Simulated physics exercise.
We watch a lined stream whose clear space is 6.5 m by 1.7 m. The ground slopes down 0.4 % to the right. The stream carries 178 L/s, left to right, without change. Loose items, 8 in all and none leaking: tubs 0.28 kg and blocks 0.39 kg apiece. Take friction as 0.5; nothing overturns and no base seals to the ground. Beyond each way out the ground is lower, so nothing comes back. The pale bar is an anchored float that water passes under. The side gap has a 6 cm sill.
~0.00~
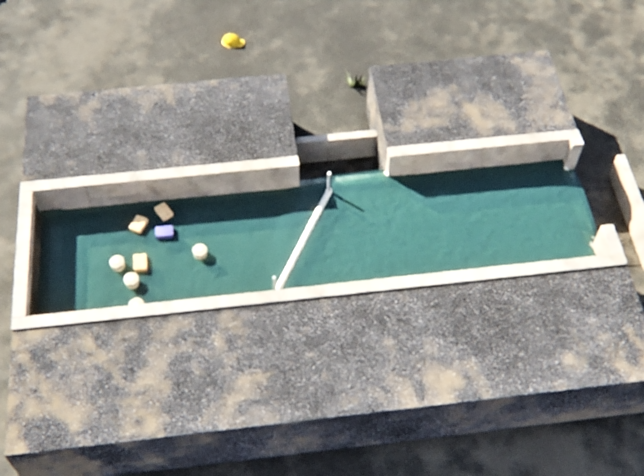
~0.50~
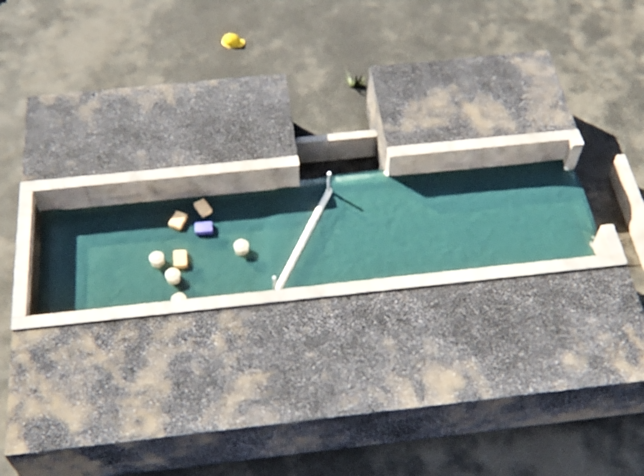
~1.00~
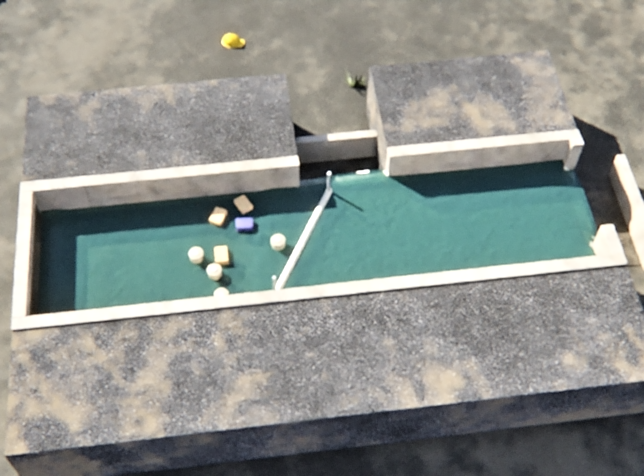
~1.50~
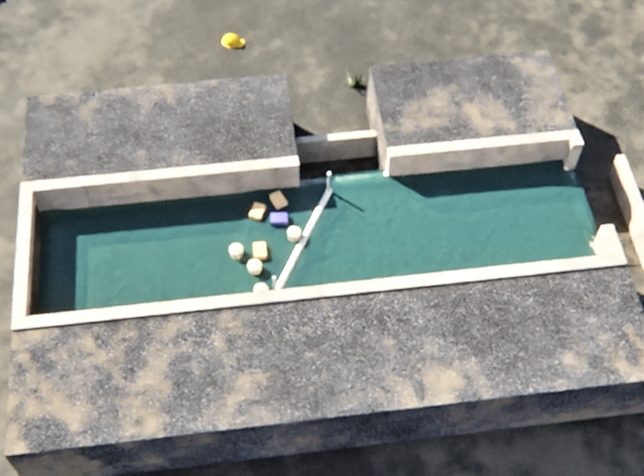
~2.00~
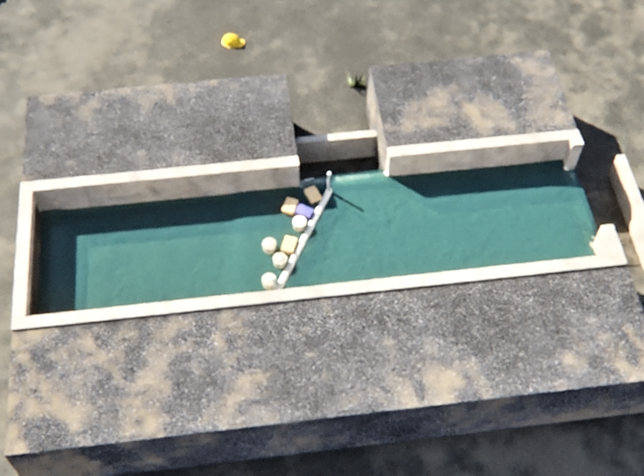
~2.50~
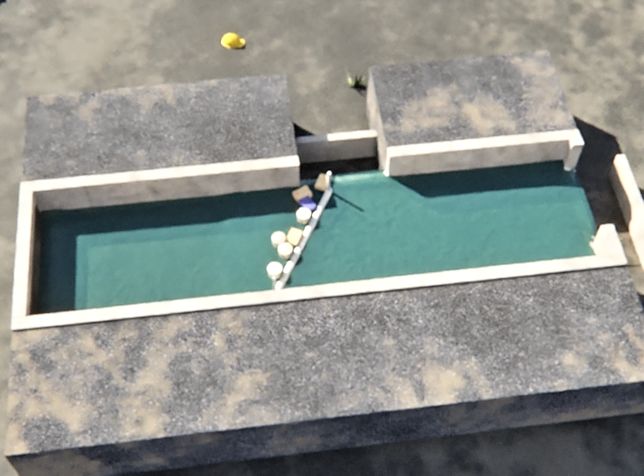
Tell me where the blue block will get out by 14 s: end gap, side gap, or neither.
The blue block: Side gap.
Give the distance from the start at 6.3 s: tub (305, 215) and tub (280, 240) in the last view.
In turn: Washed out, washed out.
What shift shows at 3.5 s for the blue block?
About 200 cm.
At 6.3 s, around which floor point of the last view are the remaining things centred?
At about (314, 206).
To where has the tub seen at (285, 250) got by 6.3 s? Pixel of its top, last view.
Around (314, 195).
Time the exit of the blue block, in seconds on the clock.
Near 4.0 s.
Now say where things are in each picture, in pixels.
In the first frame, the blue block at (164, 231), afloat; 11 cm deep round most things; 0 of 8 have shifted.
In the second frame, the blue block at (204, 227), afloat, 47 cm from its start; about 1540 L in view; 8 of 8 have shifted.
In the third frame, the blue block at (244, 223), afloat, 95 cm from its start; 11 cm deep round most things; 8 of 8 have shifted.
In the fourth frame, the blue block at (279, 218), afloat, 137 cm from its start; about 1550 L in view; 8 of 8 have shifted.
In the fifth frame, the blue block at (304, 211), afloat, 169 cm from its start; 13 cm deep round most things; 8 of 8 have shifted.
In the sixth frame, the blue block at (308, 203) floats, 175 cm from its start; about 1560 L in view; 8 of 8 have shifted.
After 3.5 s the blue block is near (321, 186), 2.0 m from its start, afloat; 2 of 8 are out; 6 afloat.
After 6.3 s the blue block has gone out by the side gap; 5 of 8 are out; 3 afloat.
After 10.0 s the blue block has gone out by the side gap; 8 of 8 are out; 0 afloat.
After 14.0 s the blue block has gone out by the side gap; 8 of 8 are out; 0 afloat.
